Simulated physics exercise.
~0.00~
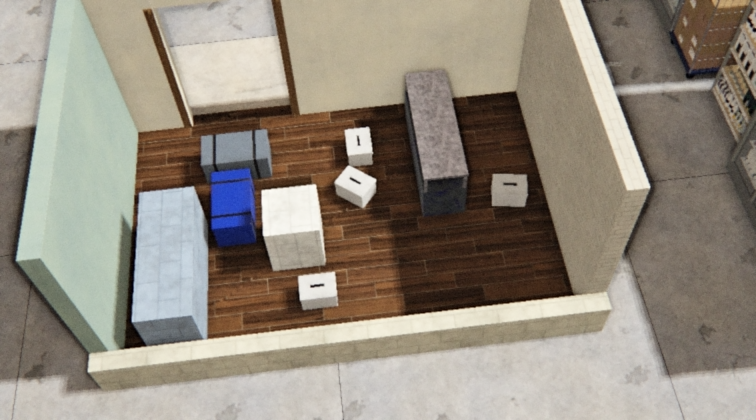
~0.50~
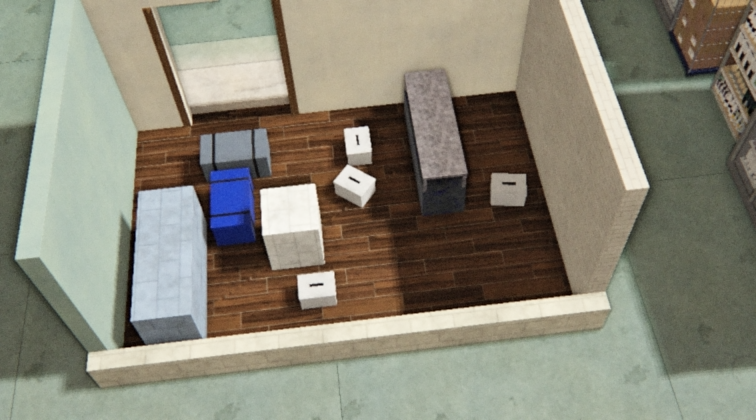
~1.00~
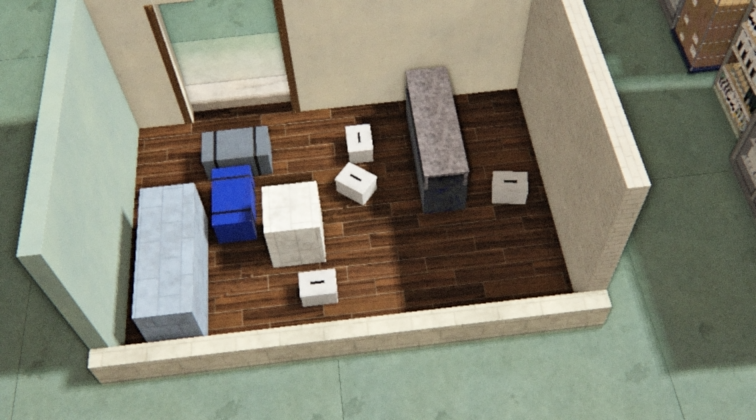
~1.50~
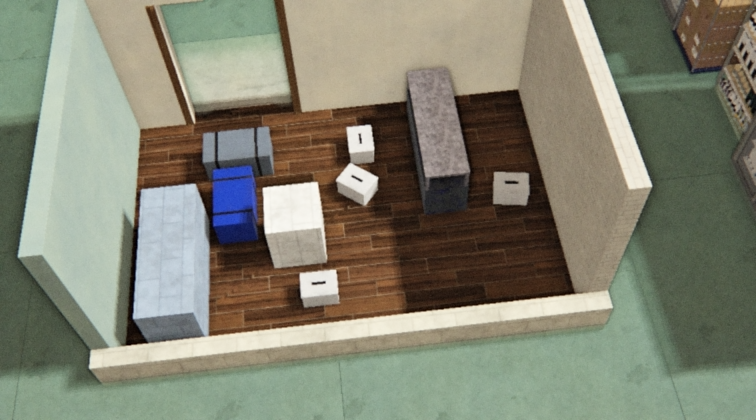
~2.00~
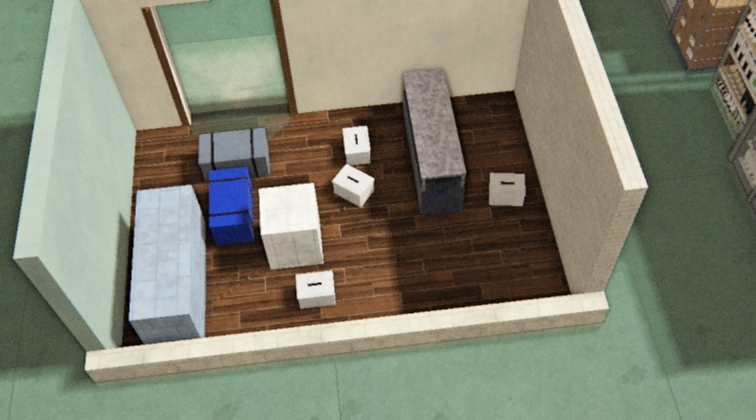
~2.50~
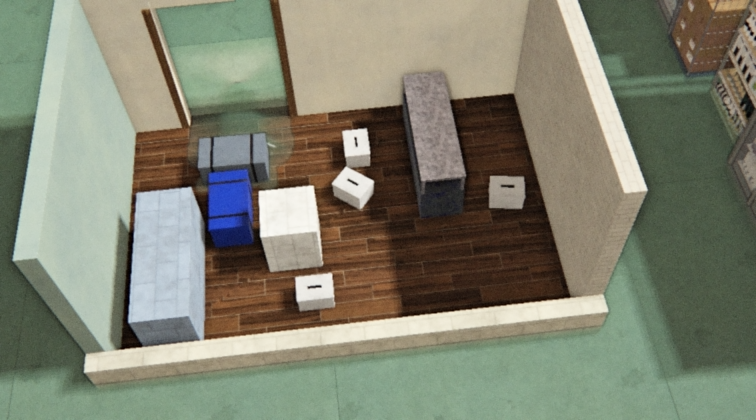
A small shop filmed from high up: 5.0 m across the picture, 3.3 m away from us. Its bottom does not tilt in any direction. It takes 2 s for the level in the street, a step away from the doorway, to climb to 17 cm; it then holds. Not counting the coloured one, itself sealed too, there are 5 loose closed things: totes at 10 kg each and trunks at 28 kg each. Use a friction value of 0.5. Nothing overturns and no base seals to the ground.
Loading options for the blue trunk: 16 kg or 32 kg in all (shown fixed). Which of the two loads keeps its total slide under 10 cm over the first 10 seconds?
Extra weight still does not help.
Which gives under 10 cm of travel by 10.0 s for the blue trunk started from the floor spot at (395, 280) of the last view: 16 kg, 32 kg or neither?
The answer: You need the heavier weight.
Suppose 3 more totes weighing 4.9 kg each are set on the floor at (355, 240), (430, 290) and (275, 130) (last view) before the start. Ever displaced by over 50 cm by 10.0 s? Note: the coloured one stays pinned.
Note, in sequence: Exceeded, exceeded, exceeded.
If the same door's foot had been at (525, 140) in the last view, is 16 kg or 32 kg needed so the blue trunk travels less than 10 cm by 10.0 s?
Outcome - the lighter pick works.
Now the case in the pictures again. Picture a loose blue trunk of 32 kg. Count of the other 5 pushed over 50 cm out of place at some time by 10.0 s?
I make that 2.
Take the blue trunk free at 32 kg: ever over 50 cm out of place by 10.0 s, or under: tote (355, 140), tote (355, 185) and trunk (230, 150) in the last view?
In that order: Below, beyond, beyond.
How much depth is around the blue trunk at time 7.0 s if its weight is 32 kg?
Around 7 cm.
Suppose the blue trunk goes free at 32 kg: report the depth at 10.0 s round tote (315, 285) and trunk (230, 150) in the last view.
I'd put it at 7 cm and 8 cm respectively.
After 3.5 s the blue trunk would be 28 cm from its start with 16 kg and 3 cm from its start with 32 kg; 1 cm of water round it then.
After 4.5 s the blue trunk would be 37 cm from its start with 16 kg and 3 cm from its start with 32 kg; 4 cm of water round it then.
After 7.0 s the blue trunk would be 83 cm from its start with 16 kg and 33 cm from its start with 32 kg; 7 cm of water round it then.
After 10.0 s the blue trunk would be 141 cm from its start with 16 kg and 99 cm from its start with 32 kg; 9 cm of water round it then.
